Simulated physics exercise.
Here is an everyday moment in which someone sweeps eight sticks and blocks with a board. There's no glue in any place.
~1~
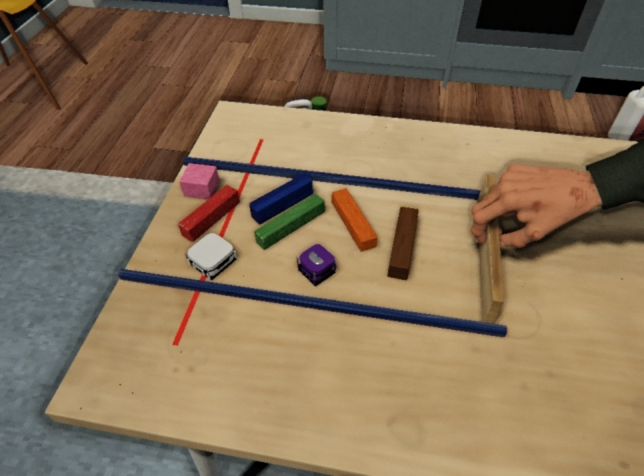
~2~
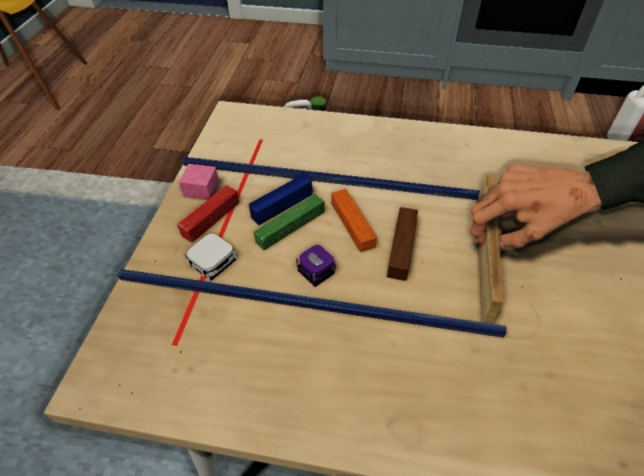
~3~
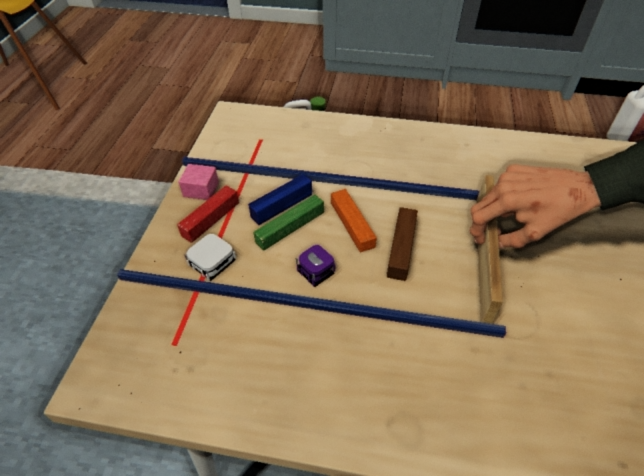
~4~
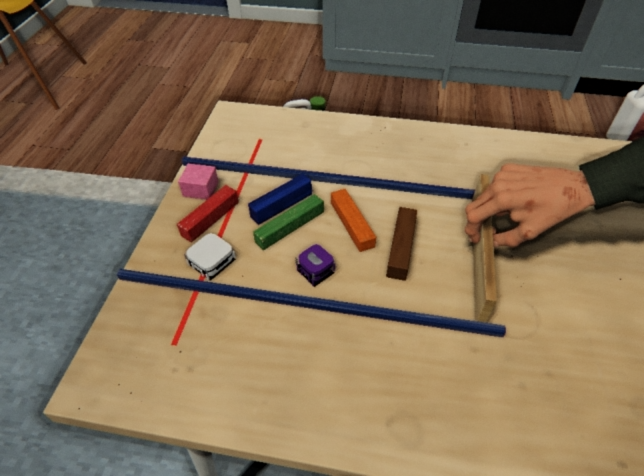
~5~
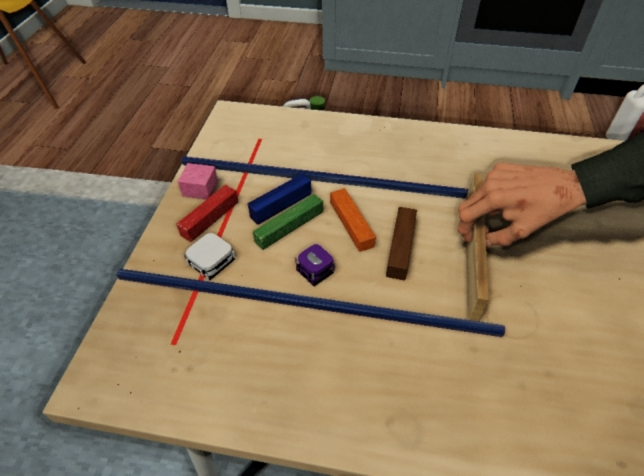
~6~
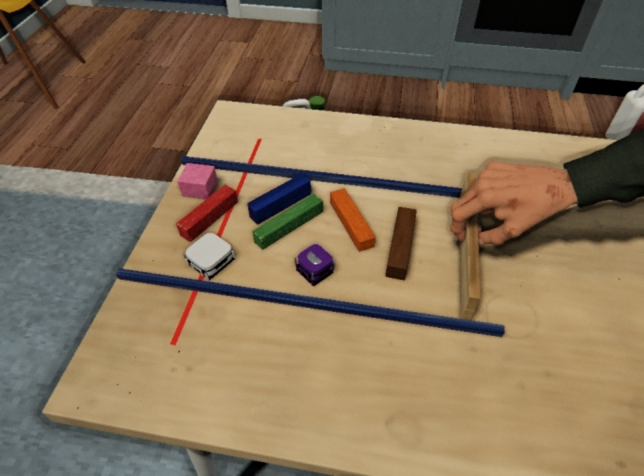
A hand held a wooden board upright at the right end of two blue rails, then slid it slightly left toward the colored sticks and blocks, which stayed still on the table.
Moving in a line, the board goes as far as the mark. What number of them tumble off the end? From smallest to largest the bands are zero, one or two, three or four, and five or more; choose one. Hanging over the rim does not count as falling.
The right band is one or two.
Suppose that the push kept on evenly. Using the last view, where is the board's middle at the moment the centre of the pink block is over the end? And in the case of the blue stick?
The middle sits near (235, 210) for the first and near (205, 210) for the other.
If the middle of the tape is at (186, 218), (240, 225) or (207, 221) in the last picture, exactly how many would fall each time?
So, one try after another, the floor gets 5, then 0, then 2.
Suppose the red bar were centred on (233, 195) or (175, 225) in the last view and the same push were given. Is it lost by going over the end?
First place: It remains in place; second place: It remains in place.
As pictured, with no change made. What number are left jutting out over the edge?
I make it 1.
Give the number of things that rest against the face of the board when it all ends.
All in all, 2.
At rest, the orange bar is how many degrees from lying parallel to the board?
About 0°.
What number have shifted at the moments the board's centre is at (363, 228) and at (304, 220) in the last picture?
First position 2; second position 5.
A little later, none off yet; pink block at rest near (198, 181); red bar at rest near (208, 212); white case at rest near (210, 256).
Next, none off yet; pink block shifted a little near (183, 177); red bar shifted a little near (188, 210); white case shifted a little near (194, 261).
When it is over, the number that fall off is one or two; down, pink block.
